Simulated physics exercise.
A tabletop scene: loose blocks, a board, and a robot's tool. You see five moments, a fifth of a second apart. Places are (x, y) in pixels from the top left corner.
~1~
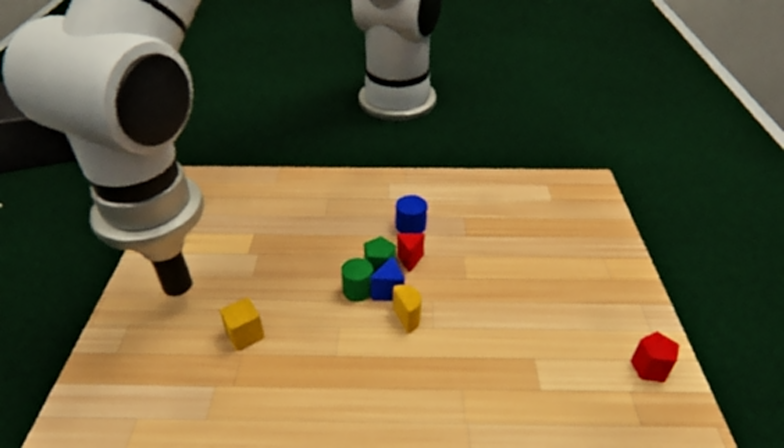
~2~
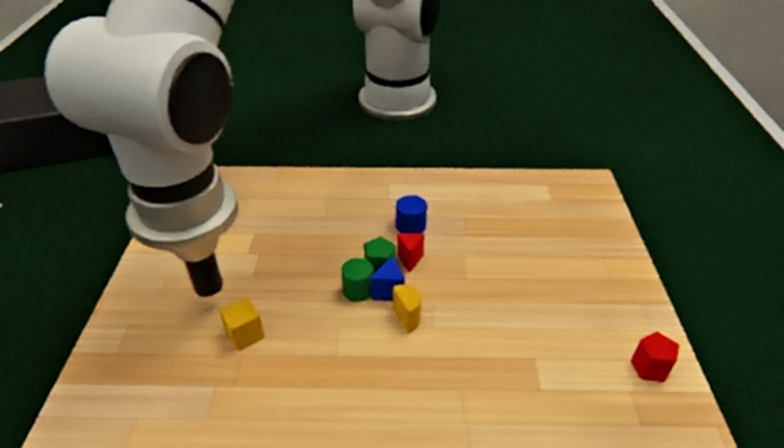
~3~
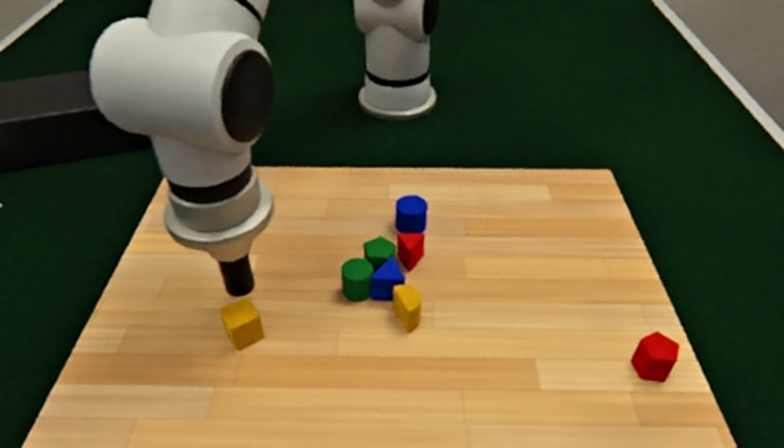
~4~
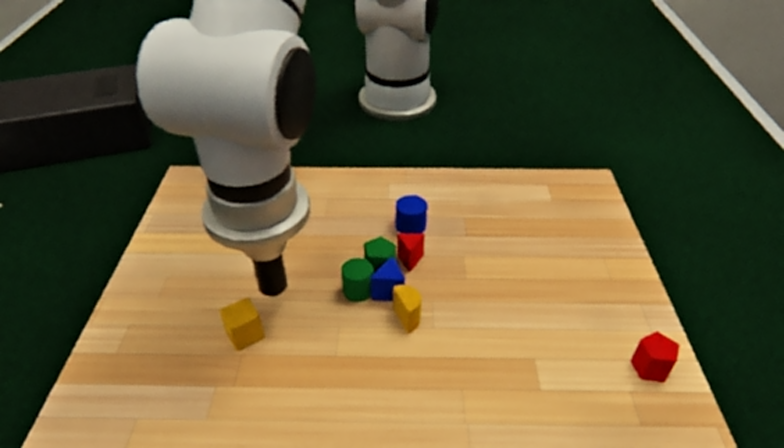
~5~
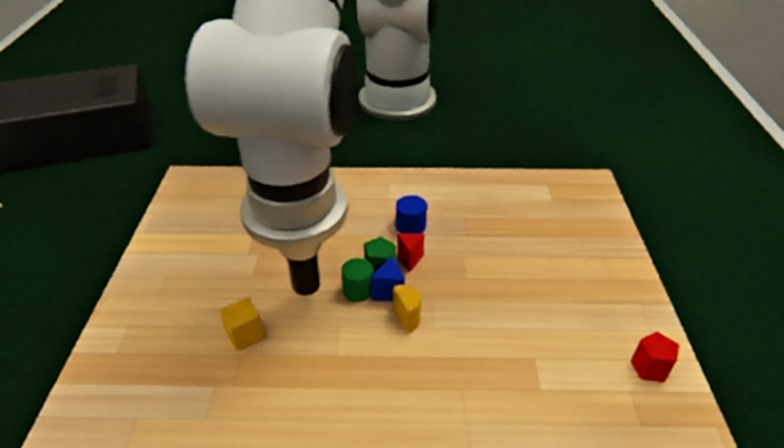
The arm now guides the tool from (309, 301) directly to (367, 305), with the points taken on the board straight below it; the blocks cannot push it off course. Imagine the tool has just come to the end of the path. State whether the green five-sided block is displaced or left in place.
Answer: Moved.
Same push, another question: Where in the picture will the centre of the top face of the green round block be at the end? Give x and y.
About (378, 262).
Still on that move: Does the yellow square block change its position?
No - that is not the case.
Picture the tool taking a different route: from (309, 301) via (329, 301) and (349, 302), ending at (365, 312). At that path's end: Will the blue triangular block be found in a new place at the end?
I'd say yes.
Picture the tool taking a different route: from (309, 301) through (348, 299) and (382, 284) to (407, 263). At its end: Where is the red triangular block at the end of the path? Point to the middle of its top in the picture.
Pixel (444, 218).
On the path given first. Halfway along, tool at (337, 287); green round block at (362, 267).
At the end, tool at (366, 288); yellow square block not moved; green round block at (378, 262); green five-sided block at (382, 241); blue triangular block at (402, 271); yellow half-round block not moved.
